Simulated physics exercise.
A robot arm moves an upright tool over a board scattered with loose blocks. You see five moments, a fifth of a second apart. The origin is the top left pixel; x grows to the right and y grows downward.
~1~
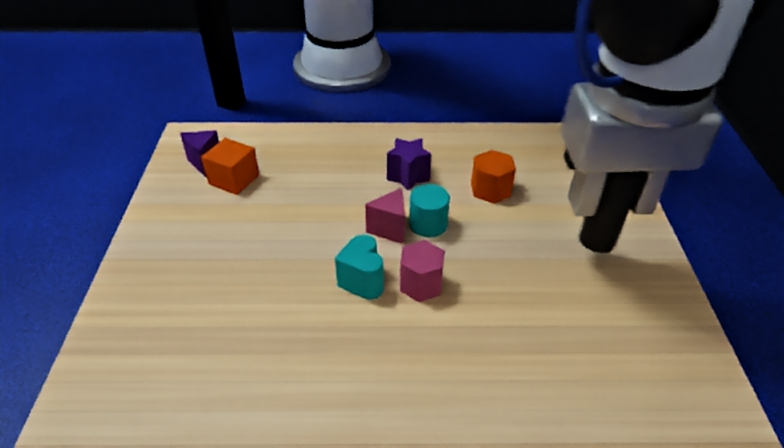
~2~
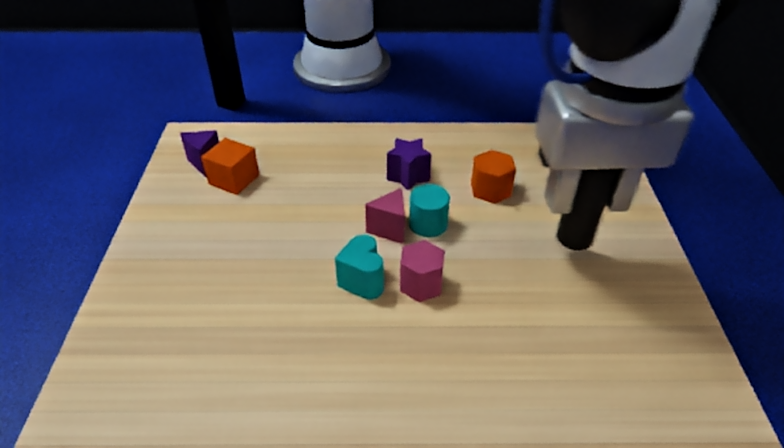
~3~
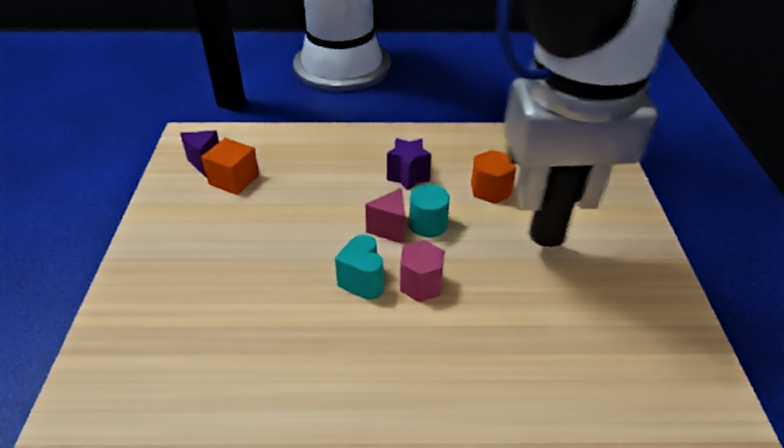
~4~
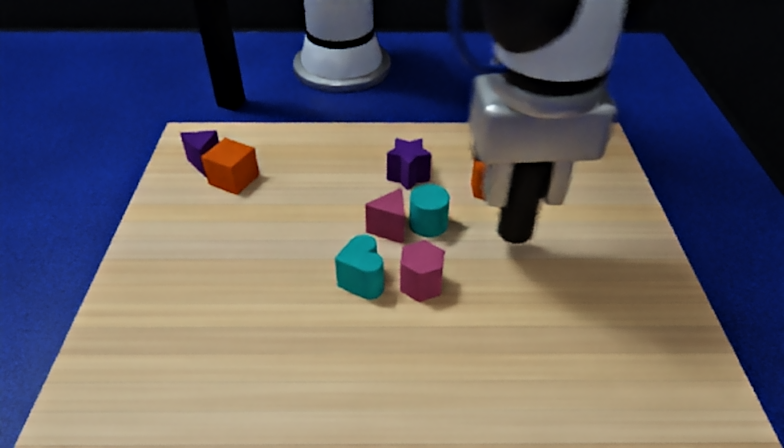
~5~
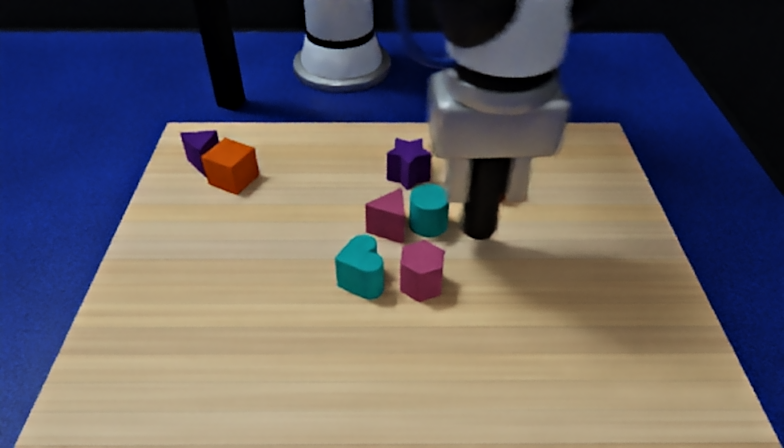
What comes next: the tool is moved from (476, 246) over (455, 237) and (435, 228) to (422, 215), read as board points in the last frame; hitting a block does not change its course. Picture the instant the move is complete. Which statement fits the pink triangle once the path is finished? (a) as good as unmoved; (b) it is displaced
That would be b.
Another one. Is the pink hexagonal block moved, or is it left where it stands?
The block in question stays where it was by the end.
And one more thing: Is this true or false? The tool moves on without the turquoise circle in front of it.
That claim is false.
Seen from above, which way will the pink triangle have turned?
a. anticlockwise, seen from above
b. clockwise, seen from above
a - anticlockwise, seen from above.
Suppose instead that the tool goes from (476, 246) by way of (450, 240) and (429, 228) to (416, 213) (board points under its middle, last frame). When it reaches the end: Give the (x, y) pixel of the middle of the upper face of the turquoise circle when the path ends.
The centre of its top face lies at (392, 168).
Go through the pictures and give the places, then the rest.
Tool's lower end (597, 240); pink triangle (390, 202); purple star-shaped block (409, 149); pink hexagonal block (423, 256); turquoise circle (430, 196), in the first frame.
Tool (574, 238); blocks still, in the second frame.
Tool (547, 235); blocks still, in the third frame.
Tool (515, 232); blocks still, in the fourth frame.
Tool (479, 228); pink triangle (390, 202); purple star-shaped block (409, 149); pink hexagonal block (423, 256); turquoise circle (430, 196), in the fifth frame.
What follows on the original path. Halfway along, tool (446, 215); pink triangle (386, 199), turned 20° anticlockwise; turquoise circle (416, 189).
At the end, tool (423, 197); pink triangle (381, 198), turned 35° anticlockwise; purple star-shaped block still; pink hexagonal block still; turquoise circle (394, 173).
